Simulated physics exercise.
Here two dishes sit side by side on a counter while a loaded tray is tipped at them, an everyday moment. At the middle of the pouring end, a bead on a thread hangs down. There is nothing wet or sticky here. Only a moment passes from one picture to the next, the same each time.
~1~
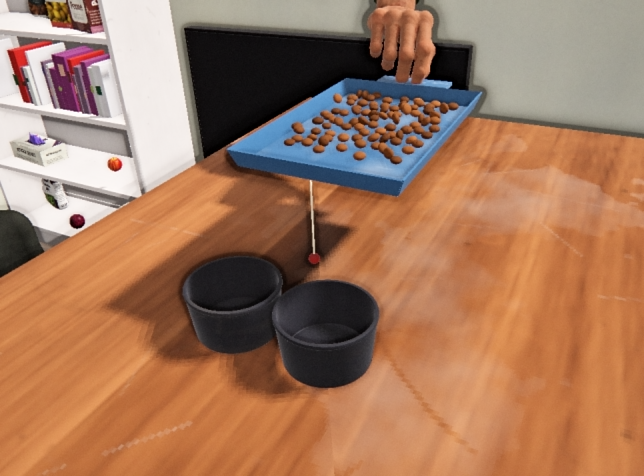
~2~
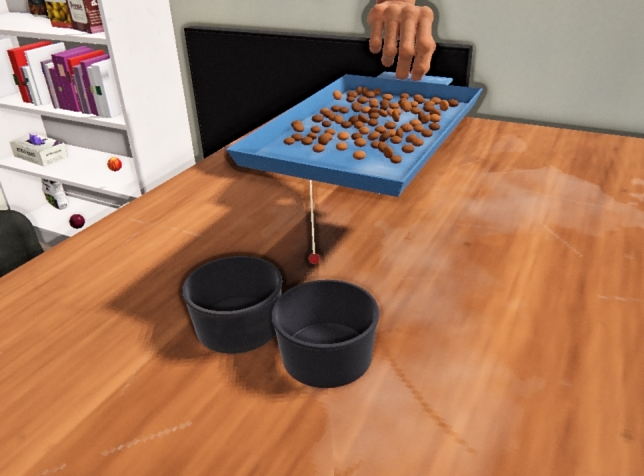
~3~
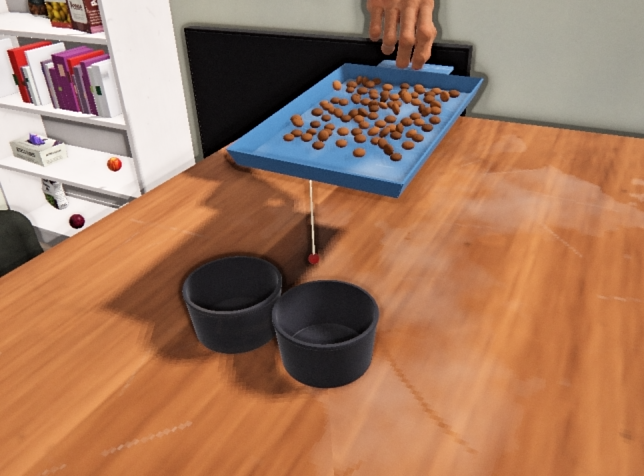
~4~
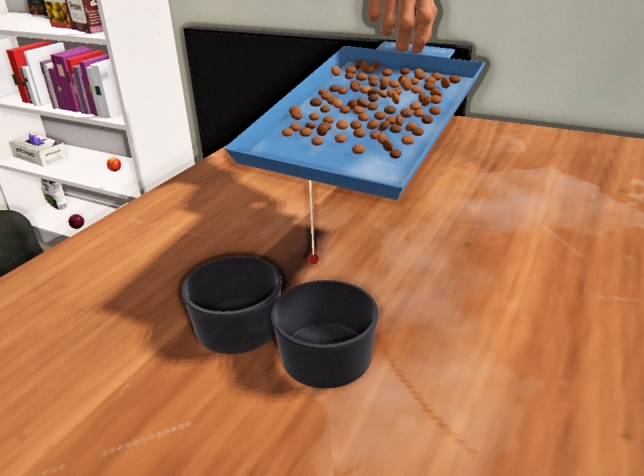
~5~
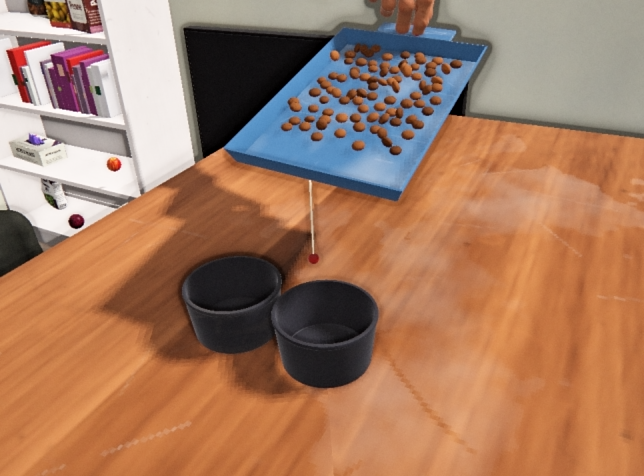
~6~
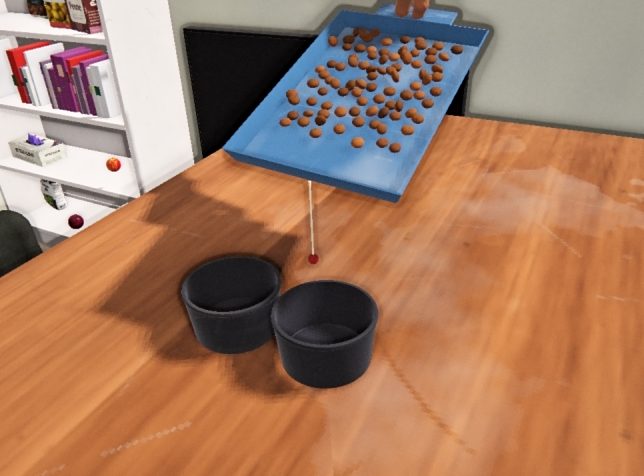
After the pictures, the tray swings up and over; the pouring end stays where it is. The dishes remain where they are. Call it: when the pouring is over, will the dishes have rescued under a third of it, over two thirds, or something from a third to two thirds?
I'd call it something from a third to two thirds rescued.
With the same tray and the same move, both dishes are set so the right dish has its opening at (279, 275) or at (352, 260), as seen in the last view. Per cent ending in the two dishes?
Roughly 10% first, roughly 0% second.
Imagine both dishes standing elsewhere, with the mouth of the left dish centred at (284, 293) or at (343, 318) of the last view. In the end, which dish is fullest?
The rightmost dish, then the leftmost dish.
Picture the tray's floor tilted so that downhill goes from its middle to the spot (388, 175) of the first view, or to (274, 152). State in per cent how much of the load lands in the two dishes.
First heading 30 %, second heading 40 %.
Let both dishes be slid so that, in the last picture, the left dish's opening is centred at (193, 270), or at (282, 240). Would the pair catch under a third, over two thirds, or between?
Less than a third; less than a third.
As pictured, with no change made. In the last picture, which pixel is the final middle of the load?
Near pixel (334, 361).
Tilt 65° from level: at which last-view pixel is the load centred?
Somewhere around pixel (353, 185) in the last picture.
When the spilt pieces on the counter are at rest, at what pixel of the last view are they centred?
Close to (375, 426).
Shortly afterwards, tray tipped steeply; the bulk on the tray; near a quarter in the air.
Next, tray tipped past a quarter turn; near a quarter on the tray; near a third in the right dish; only a few in the left dish; near a third outside both; a little in the air.
Some moments later, tray tipped past a quarter turn; near half in the right dish; a little in the left dish; near half outside both; only a few in the air.
In the end, tray tipped past a quarter turn; near half in the right dish; a little in the left dish; near half outside both; only a few in the air.
